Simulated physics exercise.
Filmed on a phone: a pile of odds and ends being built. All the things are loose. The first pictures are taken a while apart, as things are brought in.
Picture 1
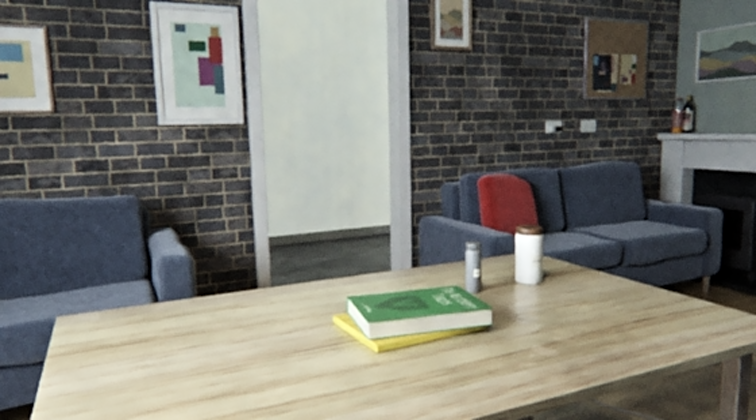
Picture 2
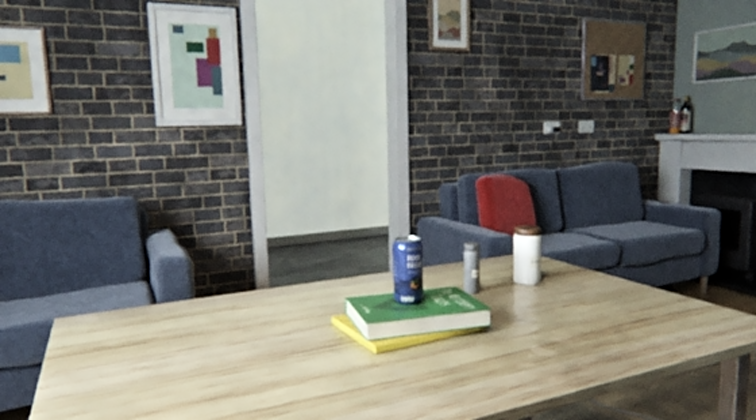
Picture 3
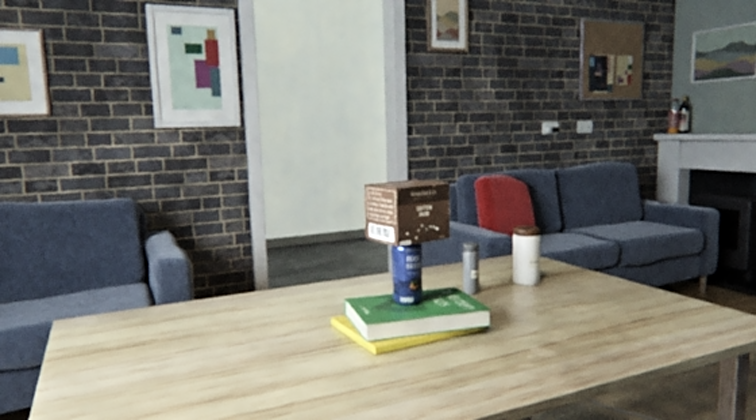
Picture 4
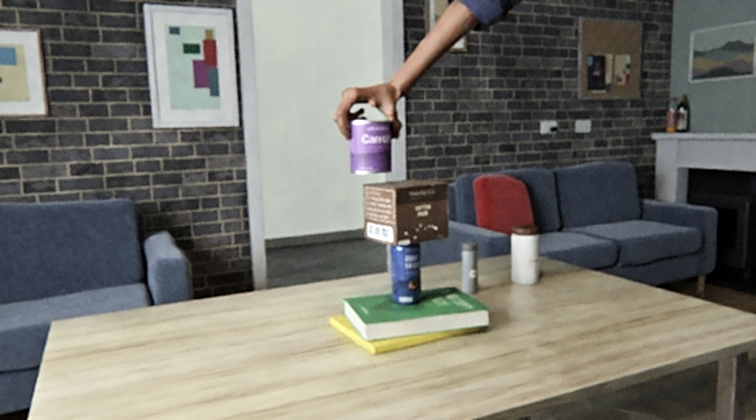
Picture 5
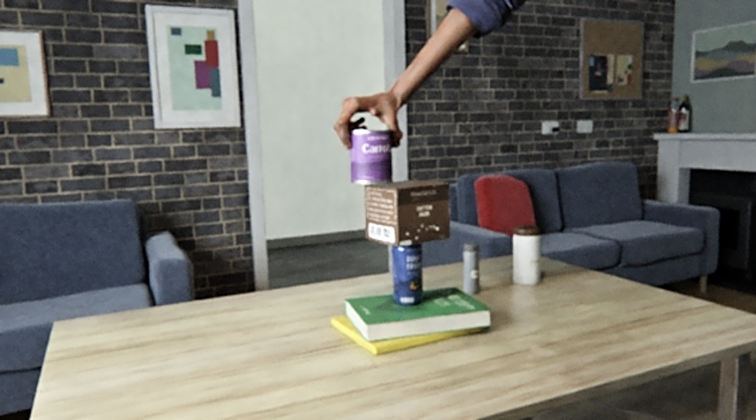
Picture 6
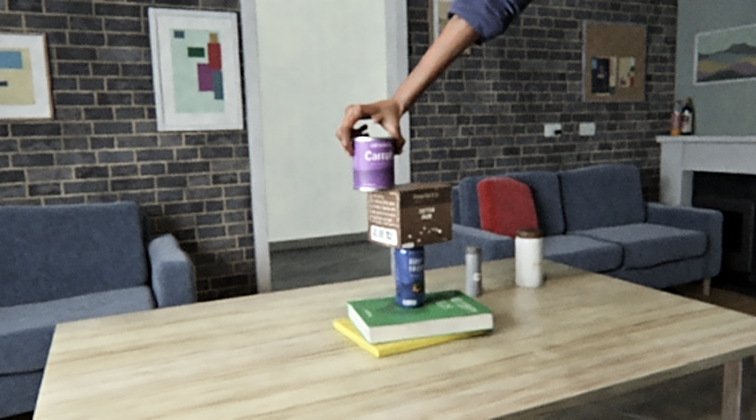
In a living room with brick walls and blue sofas, a green book lies on a yellow one on a wooden table, and a blue can, then a brown box, appear stacked on top. A hand reaches in from the upper right, lowers a purple pot onto the box and keeps holding it.
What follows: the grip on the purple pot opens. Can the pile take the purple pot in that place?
Outcome: The pile gives way.
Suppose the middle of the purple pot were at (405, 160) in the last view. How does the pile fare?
Then it keeps its balance.
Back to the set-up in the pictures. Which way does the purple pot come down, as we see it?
It goes to the left.
Then, 0.50 s after the last picture, purple pot now fallen.
Then, 0.70 s after the last picture, things are still on the move.
At rest, fallen, purple pot; the other 6 in place. Seen from the same camera at the end, purple pot near (207, 350). The pile loses its balance.
